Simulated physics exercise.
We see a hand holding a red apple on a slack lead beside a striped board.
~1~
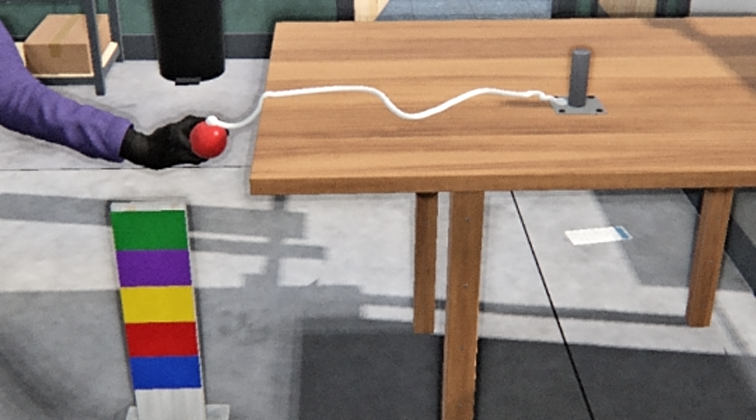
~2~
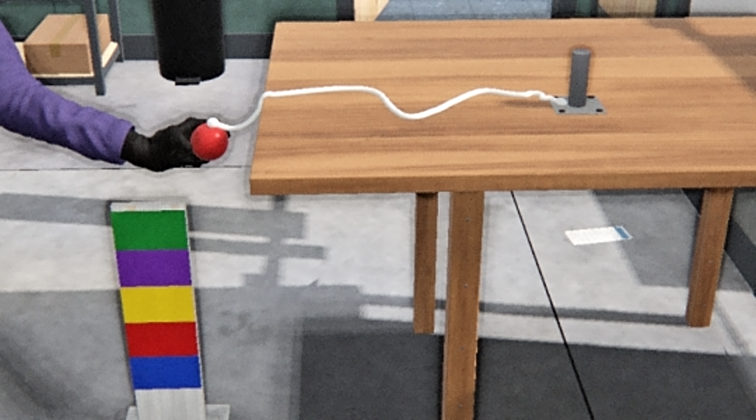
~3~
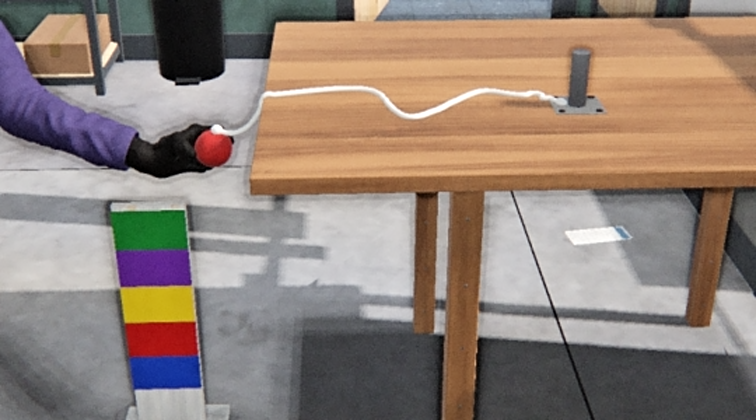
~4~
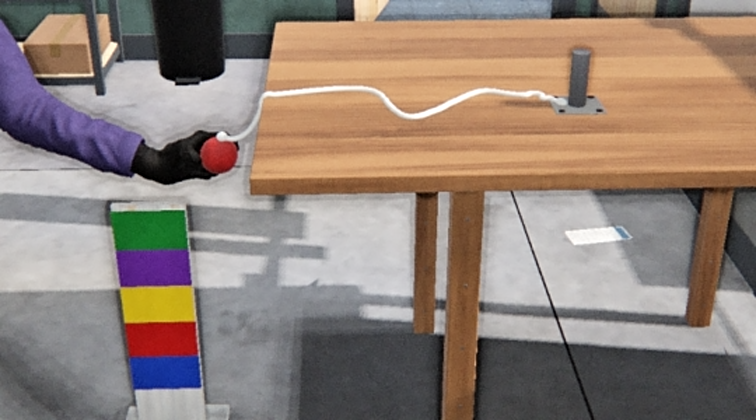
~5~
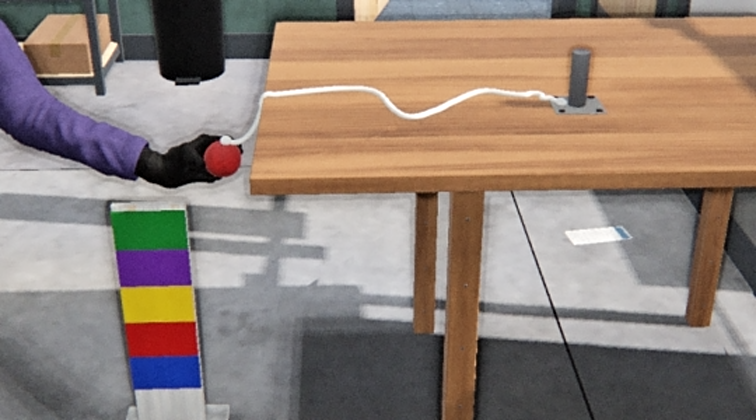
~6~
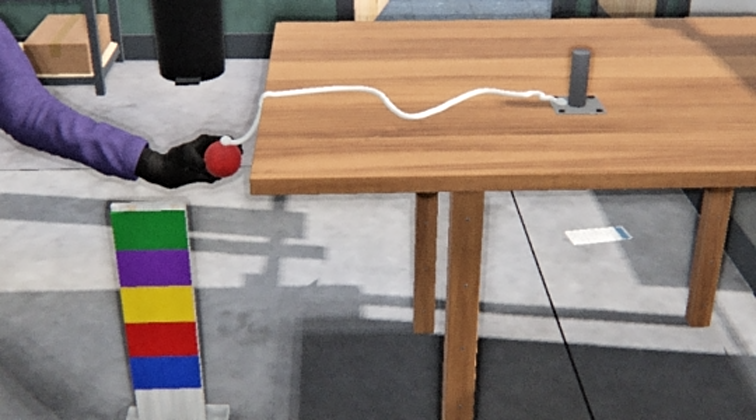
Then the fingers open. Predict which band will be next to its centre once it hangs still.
I would say the purple band.
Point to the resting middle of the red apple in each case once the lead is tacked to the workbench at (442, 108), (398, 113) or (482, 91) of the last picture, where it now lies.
Estimated spots in sequence: (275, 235), (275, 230), (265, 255).
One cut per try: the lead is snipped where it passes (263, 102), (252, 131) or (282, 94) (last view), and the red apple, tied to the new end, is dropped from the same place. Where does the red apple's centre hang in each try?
Estimated positions in order: (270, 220); (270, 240); (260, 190).
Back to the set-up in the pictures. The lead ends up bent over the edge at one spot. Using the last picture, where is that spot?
(362, 89), give or take.
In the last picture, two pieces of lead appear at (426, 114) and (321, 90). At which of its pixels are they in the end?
To (374, 104) for the first and to (262, 147) for the second.
Soon after, apple near (268, 260); level with purple.
After that, apple near (264, 278); level with purple.
In the end, apple near (263, 278); level with purple. Its centre hangs level with the purple band.
